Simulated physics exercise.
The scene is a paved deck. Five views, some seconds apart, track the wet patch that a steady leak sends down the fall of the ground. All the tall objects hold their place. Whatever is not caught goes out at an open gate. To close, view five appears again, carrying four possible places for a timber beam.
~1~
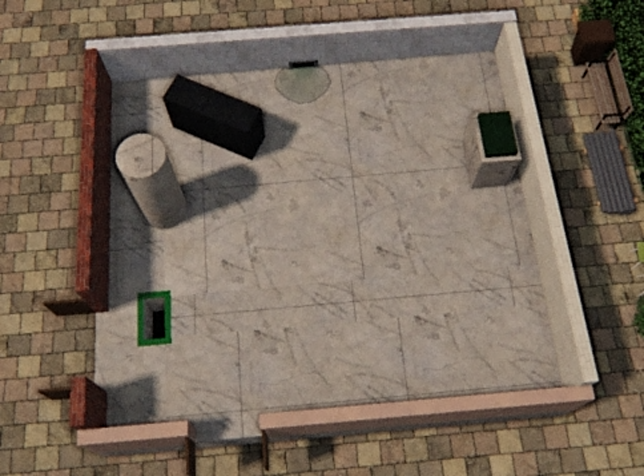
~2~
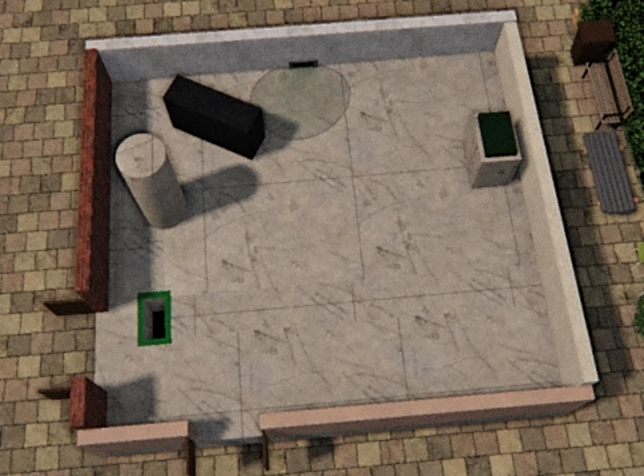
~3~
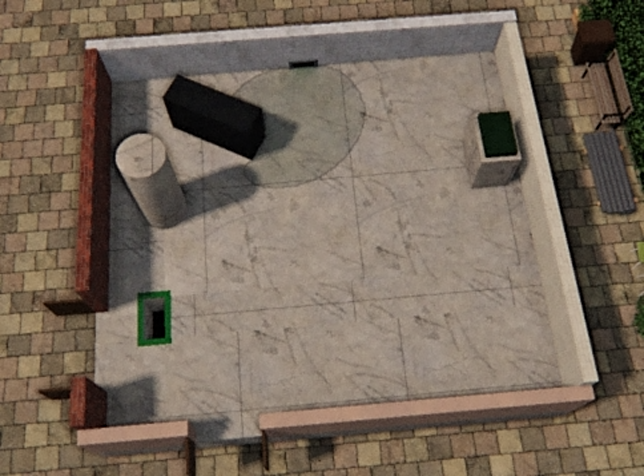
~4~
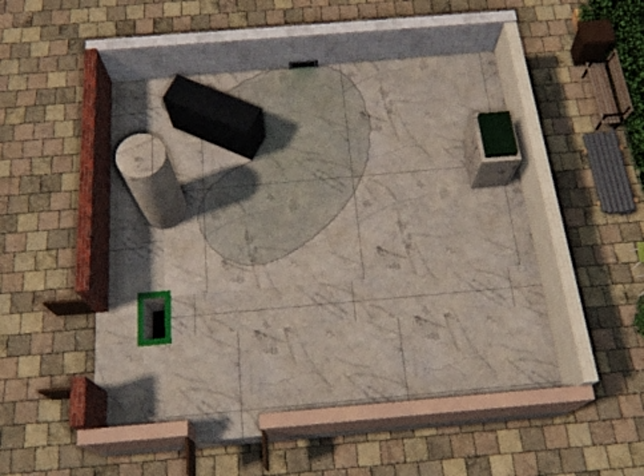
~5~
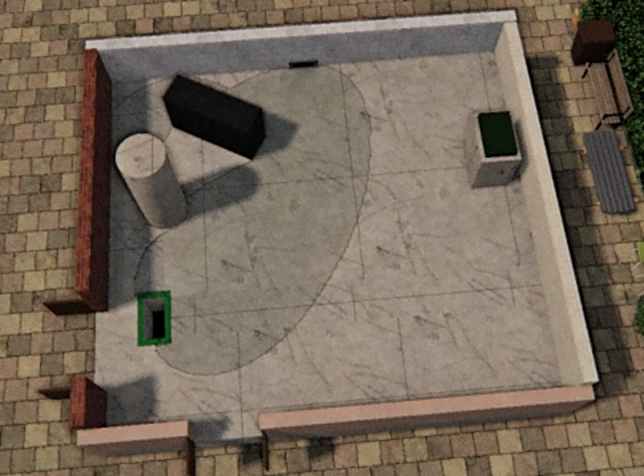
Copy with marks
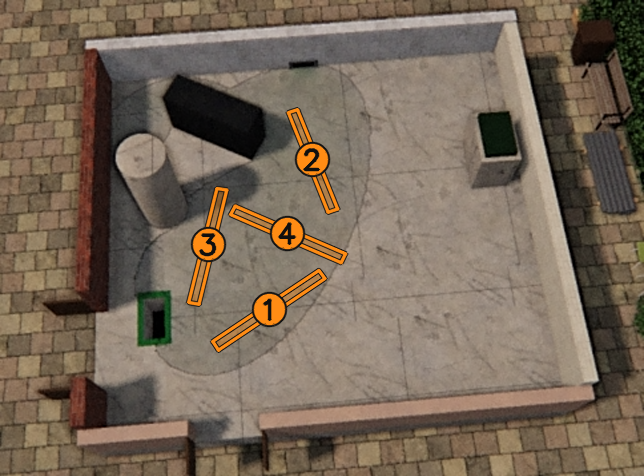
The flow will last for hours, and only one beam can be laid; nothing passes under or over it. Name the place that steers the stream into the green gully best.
Place 1.
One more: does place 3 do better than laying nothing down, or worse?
Place 3 is worse.
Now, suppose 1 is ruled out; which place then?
Place 4.
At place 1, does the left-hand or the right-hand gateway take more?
The left gate.
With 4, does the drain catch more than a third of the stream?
No.
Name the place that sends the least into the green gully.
That would be 3.
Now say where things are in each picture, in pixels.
The first frame shows outfall at (303, 63); green gully at (154, 318); open gate at (229, 425); open gate at (108, 351); 1 % of the ground under water, visible out to (295, 96); green gully still dry.
In the second frame, 5 % of the ground under water, visible out to (299, 134); green gully still dry.
In the third frame, 9 % of the ground under water, visible out to (273, 182); green gully still dry.
In the fourth frame, 17 % of the ground under water, visible out to (253, 260); green gully still dry.
In the fifth frame, 31 % of the ground under water, visible out to (187, 365); green gully taking water.
In orange, 1 from (215, 345) to (321, 274); 2 from (292, 111) to (332, 210); 3 from (193, 303) to (221, 189); 4 from (232, 210) to (343, 258).
With 1, about 33 % of the stream goes into the green gully, about 67 % out by the gates.
With 2, about 13 % of the stream goes into the green gully, about 86 % out by the gates.
With 3, about 6 % of the stream goes into the green gully, about 94 % out by the gates.
With 4, about 24 % of the stream goes into the green gully, about 74 % out by the gates.
